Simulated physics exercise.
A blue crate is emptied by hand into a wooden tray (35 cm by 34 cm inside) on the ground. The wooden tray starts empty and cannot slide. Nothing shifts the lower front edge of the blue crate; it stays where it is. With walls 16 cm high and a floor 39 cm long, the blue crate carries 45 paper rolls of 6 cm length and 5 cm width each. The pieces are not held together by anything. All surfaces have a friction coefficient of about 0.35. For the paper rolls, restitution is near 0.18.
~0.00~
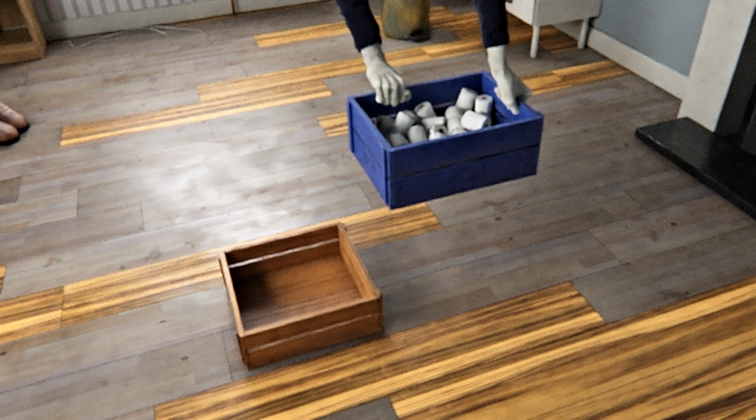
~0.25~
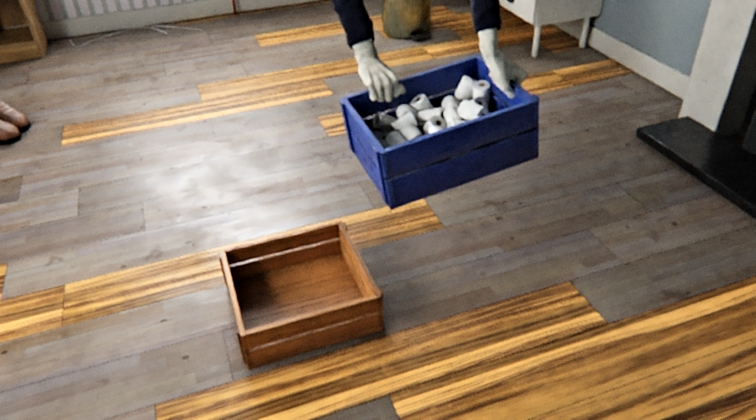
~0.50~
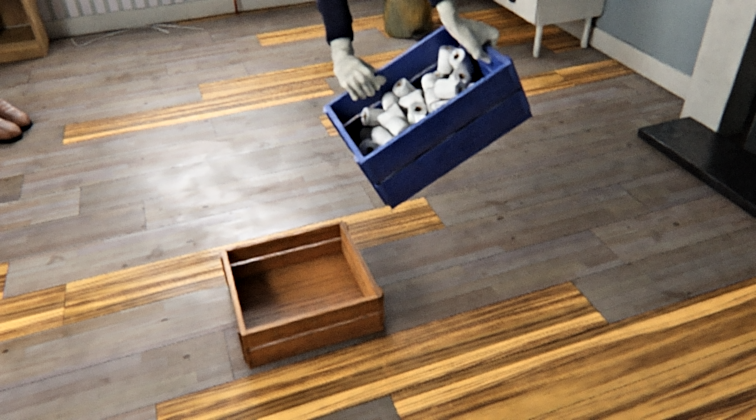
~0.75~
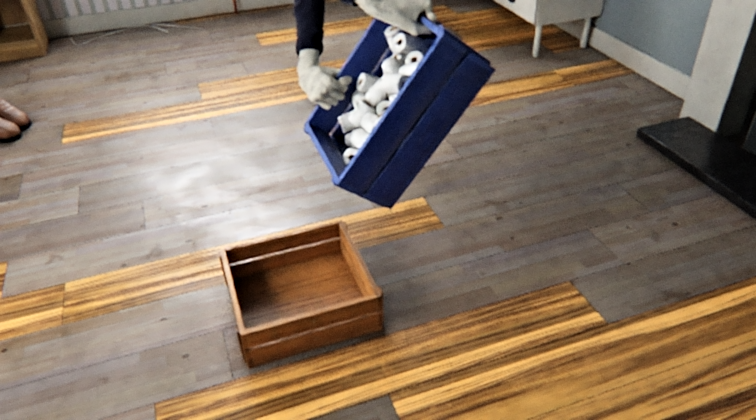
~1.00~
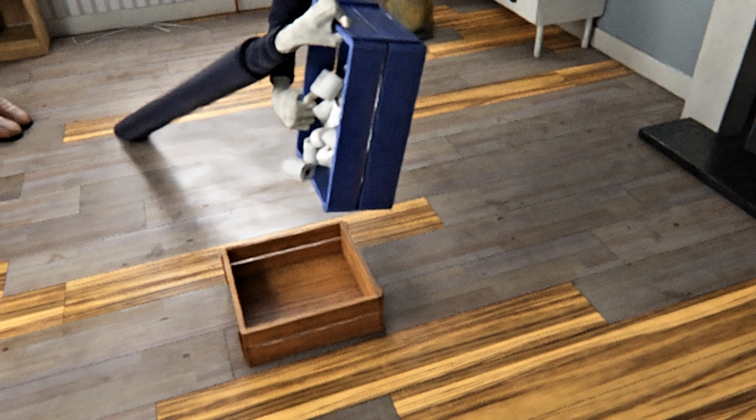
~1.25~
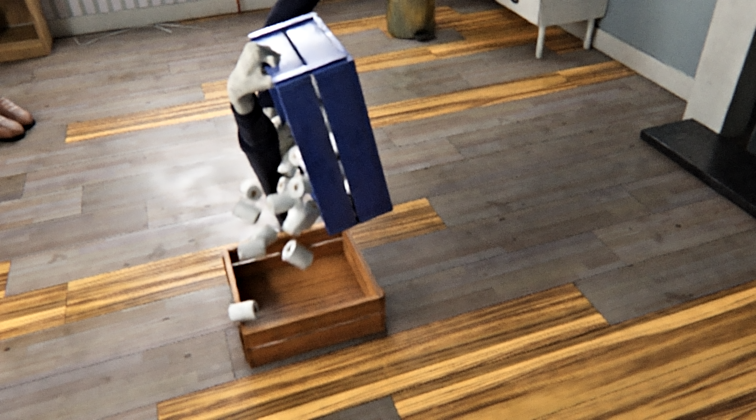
Two pale hands with dark sleeves hold a blue crate of white paper rolls above a plank floor of grey and golden boards, seen from above by a still camera. An empty brown wooden tray sits below, left of the crate, with a dark hearth at right. The hands tilt the crate steeply leftward until it passes upright, and rolls tumble out over the tray.
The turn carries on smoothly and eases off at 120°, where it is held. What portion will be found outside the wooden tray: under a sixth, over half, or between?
Missing the wooden tray and ending outside it: A minor share below a sixth of them.
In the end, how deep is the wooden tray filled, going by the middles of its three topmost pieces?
Some 11 centimetres up.
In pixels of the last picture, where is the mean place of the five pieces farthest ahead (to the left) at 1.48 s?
Somewhere near pixel (232, 314) of the last view.
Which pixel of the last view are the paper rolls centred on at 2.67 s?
Roughly at pixel (279, 300).
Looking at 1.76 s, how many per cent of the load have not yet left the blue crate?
Still inside: Around 10 percent.
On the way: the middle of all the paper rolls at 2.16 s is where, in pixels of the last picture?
Near (279, 298) in pixels.
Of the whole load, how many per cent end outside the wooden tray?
5 %.
After 1.48 s, tilt 116°; 19 still in the blue crate, 15 in the wooden tray, 2 outside the wooden tray and 9 in the air.
After 1.76 s, tilt 120°; 4 still in the blue crate, 31 in the wooden tray, 3 outside the wooden tray and 7 in the air.
After 2.16 s, tilt 120°; 42 in the wooden tray and 3 outside the wooden tray.
Final count (at 2.67 s), 42 in the wooden tray and 3 outside the wooden tray. Asked share, 3 of 45, 7 per cent.
